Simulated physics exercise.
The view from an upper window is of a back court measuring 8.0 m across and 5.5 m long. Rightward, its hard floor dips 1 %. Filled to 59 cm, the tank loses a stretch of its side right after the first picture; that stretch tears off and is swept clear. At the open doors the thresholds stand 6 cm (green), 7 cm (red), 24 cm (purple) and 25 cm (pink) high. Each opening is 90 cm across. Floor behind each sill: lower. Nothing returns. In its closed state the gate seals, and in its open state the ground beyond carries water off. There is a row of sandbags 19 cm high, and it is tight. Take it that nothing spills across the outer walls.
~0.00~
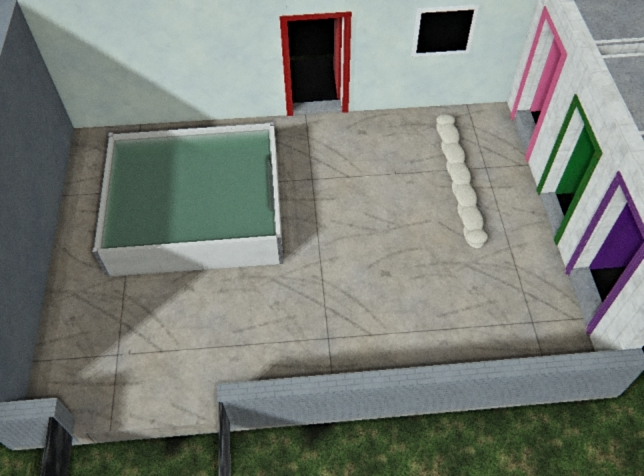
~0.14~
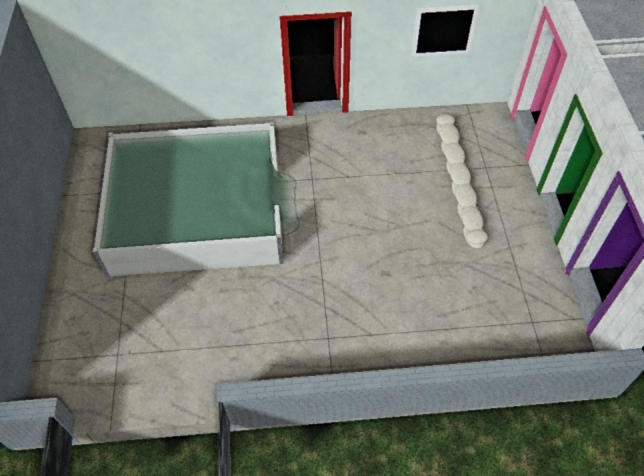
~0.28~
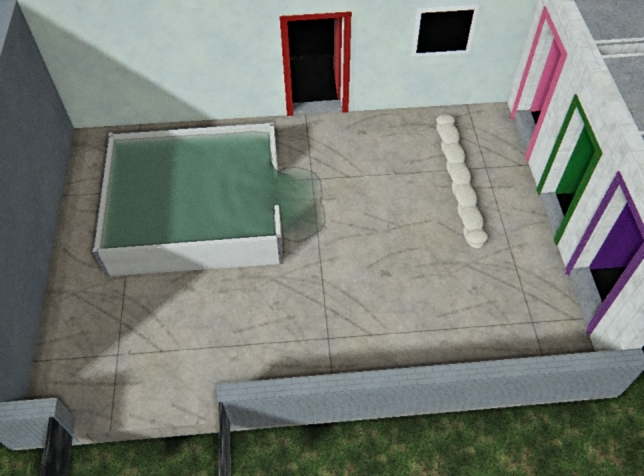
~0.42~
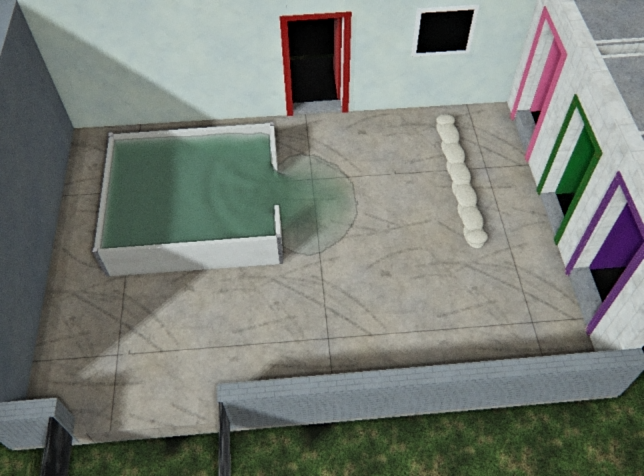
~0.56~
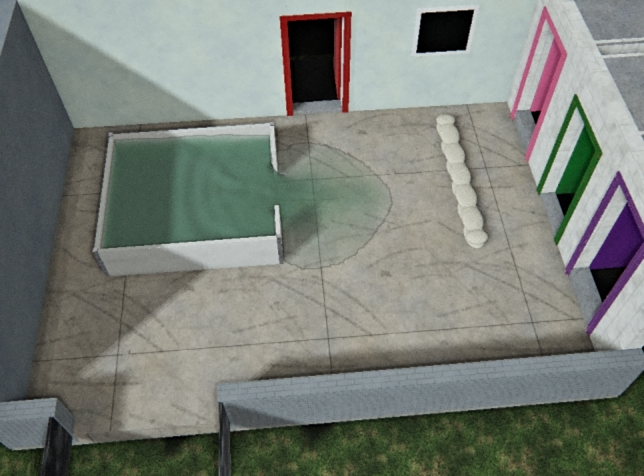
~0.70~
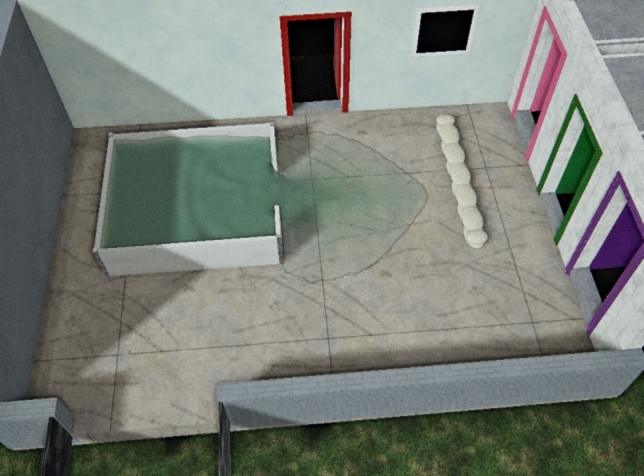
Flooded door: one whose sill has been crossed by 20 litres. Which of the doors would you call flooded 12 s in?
I would call the green door flooded; I would call the red door not flooded; I would call the purple door not flooded; I would call the pink door not flooded.
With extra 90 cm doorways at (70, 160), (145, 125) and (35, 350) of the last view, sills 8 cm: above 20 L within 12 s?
Per doorway, in order: Insufficient / insufficient / insufficient.
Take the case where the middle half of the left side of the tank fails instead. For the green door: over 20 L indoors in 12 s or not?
So, green door: Within bounds.
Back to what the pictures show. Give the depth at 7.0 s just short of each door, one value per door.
Green 15 cm, red 6 cm, purple 16 cm, pink 10 cm.
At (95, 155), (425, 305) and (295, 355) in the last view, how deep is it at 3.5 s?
Roughly 0, 2, 0 cm.
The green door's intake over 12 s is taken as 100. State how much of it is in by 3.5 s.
Roughly 0 percent is in by then.
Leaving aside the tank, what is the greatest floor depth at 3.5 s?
Up to near 26 cm.
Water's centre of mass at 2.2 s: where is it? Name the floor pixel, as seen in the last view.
(273, 203).
After 1.4 s water covers 25 % of the floor and is deepest (33 cm) near (291, 201); green door not reached, red door 2 cm at the sill, 0 L in, purple door not reached, pink door not reached.
After 2.2 s water covers 45 % of the floor and is deepest (30 cm) near (454, 199); green door not reached, red door 3 cm at the sill, 0 L in, purple door 4 cm at the sill, 0 L in, pink door not reached.
After 3.5 s water covers 50 % of the floor and is deepest (26 cm) near (445, 166); green door 8 cm at the sill, 0 L in, red door 5 cm at the sill, 0 L in, purple door 15 cm at the sill, 0 L in, pink door 15 cm at the sill, 0 L in.
After 7.0 s water covers 75 % of the floor and is deepest (20 cm) near (602, 373); green door 15 cm at the sill, 60 L in, red door 6 cm at the sill, 1 L in, purple door 16 cm at the sill, 0 L in, pink door 10 cm at the sill, 0 L in.
After 12.0 s water covers 95 % of the floor and is deepest (16 cm) near (497, 103); green door 15 cm at the sill, 220 L in, red door 6 cm at the sill, 2 L in, purple door 12 cm at the sill, 0 L in, pink door 11 cm at the sill, 0 L in.
